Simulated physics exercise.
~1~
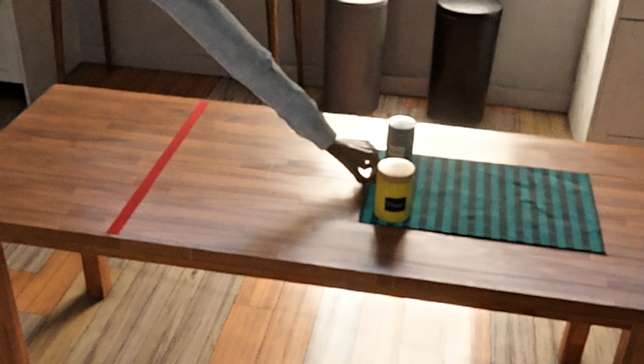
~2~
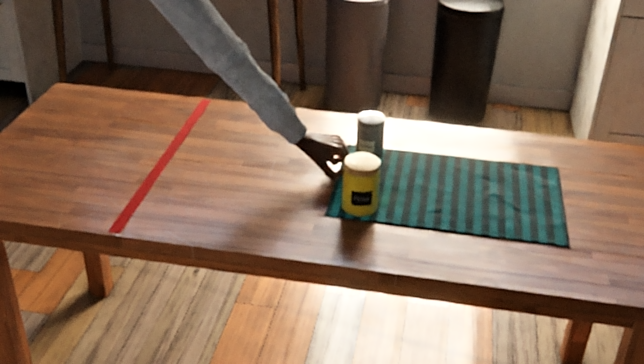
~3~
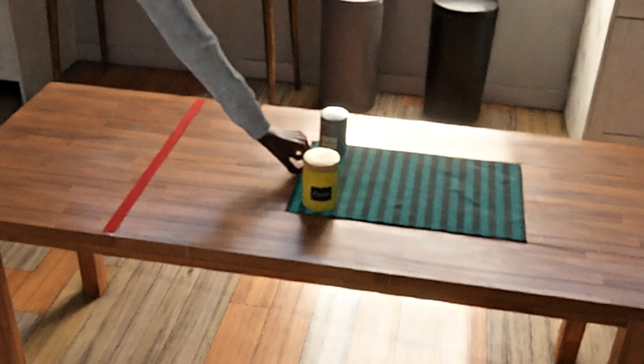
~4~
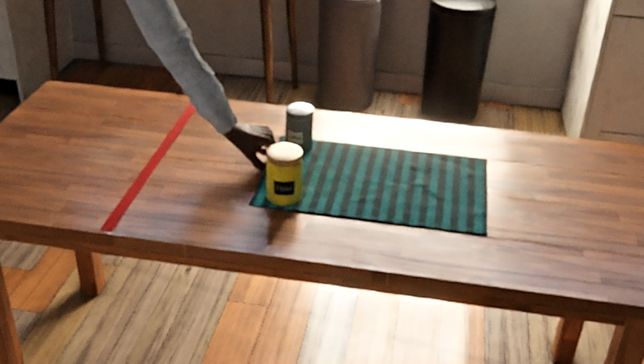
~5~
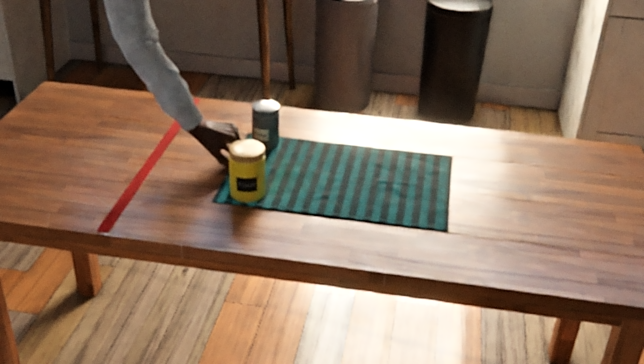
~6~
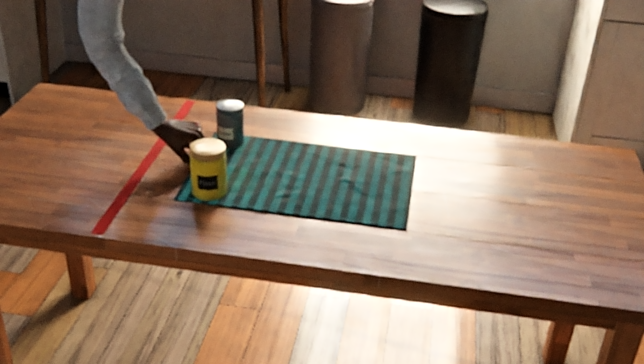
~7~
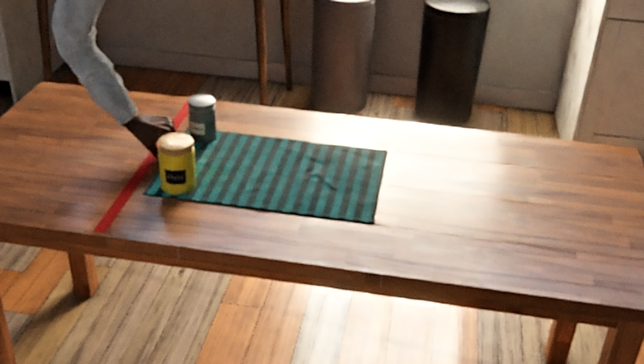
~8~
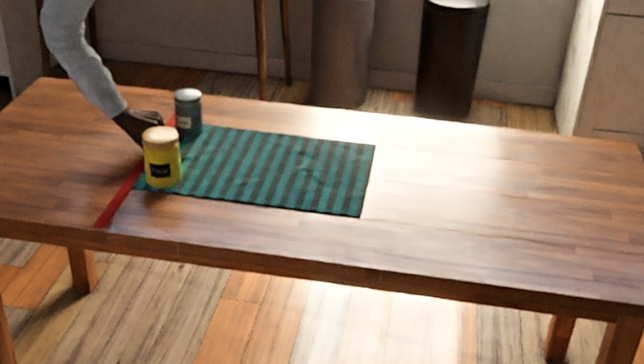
A turquoise striped cloth carrying a yellow jar and a grey jar slid left across a wooden table, pulled by a hand, until its leading edge reached the red tape, and both jars ended up still standing on the cloth.
